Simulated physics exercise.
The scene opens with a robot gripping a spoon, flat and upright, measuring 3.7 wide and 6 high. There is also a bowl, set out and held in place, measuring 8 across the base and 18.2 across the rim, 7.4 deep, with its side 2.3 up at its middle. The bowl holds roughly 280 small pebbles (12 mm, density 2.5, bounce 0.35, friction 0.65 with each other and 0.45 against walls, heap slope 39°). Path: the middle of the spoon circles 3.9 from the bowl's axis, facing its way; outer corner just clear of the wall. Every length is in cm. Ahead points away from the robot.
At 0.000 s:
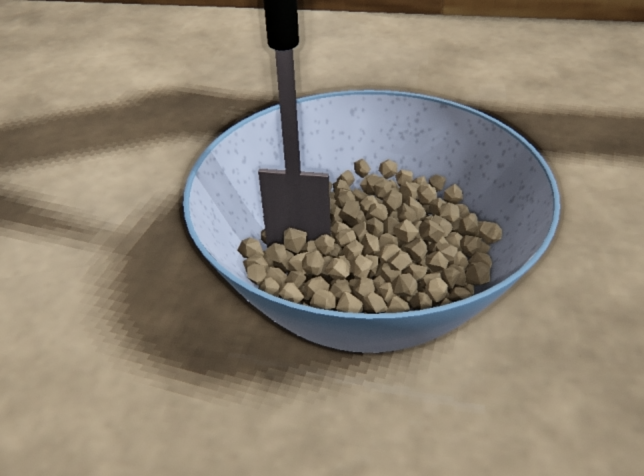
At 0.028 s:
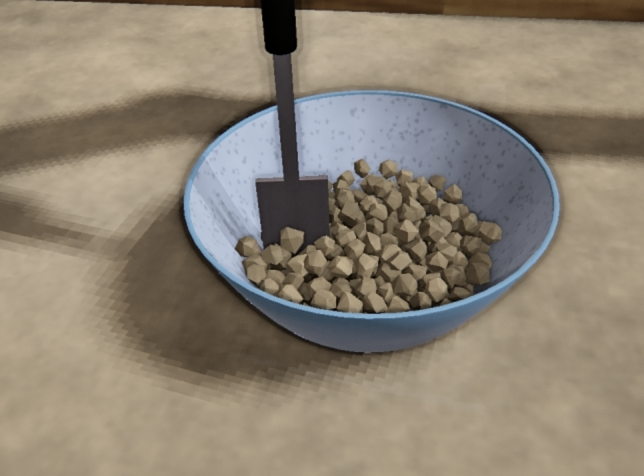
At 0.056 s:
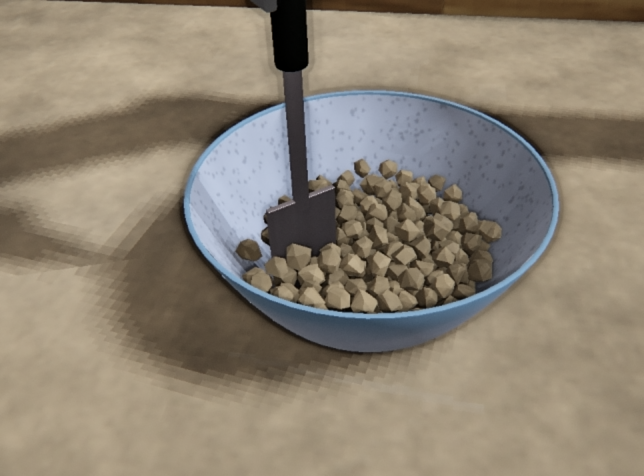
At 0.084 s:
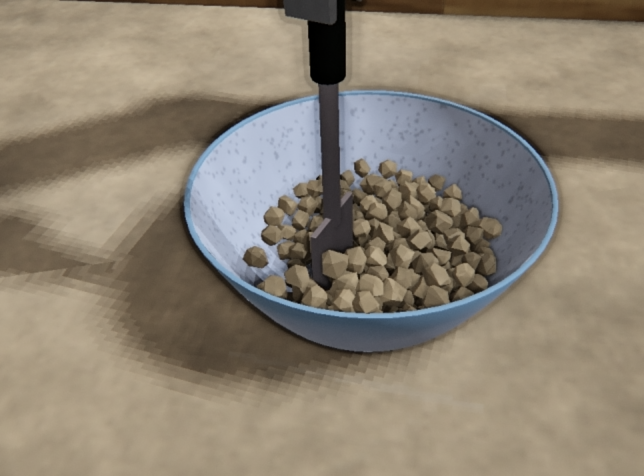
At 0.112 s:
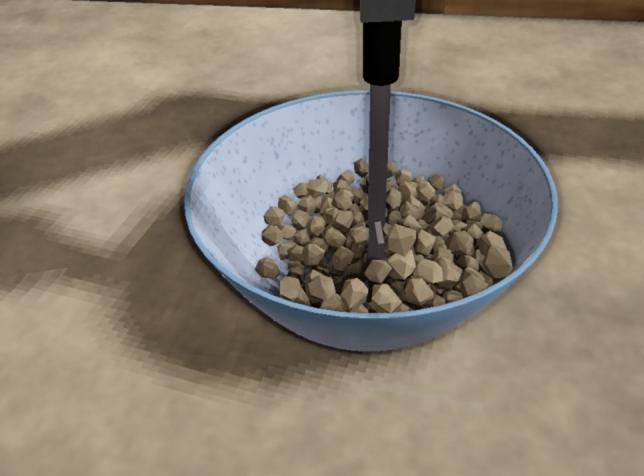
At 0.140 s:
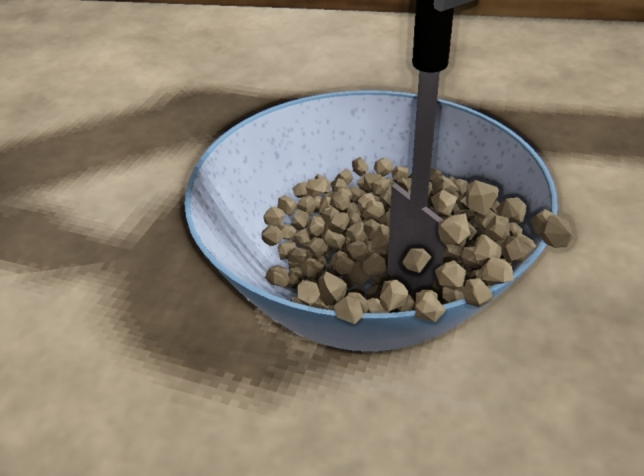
A light blue speckled bowl of small tan pebbles sits on a mottled beige surface, seen from above at a slant by a still camera. A dark grey flat-bladed tool with a black handle stands upright in the pebbles at the left. The tool sweeps through the near side to the right, turning as it goes, pushing pebbles rightward into a heap, some up at the rim.
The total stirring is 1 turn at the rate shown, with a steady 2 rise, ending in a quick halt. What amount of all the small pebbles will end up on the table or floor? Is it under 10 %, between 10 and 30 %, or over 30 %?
Between 10 and 30 %.
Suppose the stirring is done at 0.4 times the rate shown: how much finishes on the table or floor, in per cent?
0 %.
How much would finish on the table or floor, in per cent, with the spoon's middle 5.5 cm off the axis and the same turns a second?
Around 0 in a hundred.
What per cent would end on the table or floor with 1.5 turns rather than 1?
I'd expect some 20 per cent.
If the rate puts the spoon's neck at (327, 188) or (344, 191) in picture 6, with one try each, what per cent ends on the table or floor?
So, roughly 5 percent the first time and 5 percent the second.
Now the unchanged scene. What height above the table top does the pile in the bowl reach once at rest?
The top sits some 5.5 cm up.
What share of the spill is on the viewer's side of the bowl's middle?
30 per cent, roughly.
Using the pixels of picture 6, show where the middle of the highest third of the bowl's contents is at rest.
Centre of top third: Approx. (337, 235).
After 0.21 s, 215° round, highest piece 14 above the table; 256 in the bowl, 20 in flight or on the tool.
After 0.29 s, 297° round, highest piece 12 above the table; 232 in the bowl, 8 on the table or floor, 36 in flight or on the tool.
After 0.52 s, 0° round, highest piece 8 above the table; 220 in the bowl, 55 on the table or floor, 1 in flight or on the tool.
After 1.22 s, 0° round, highest piece 5 above the table; 220 in the bowl, 56 on the table or floor.
In the end, 220 in the bowl, 56 on the table or floor. That is 20 % on the table or floor.
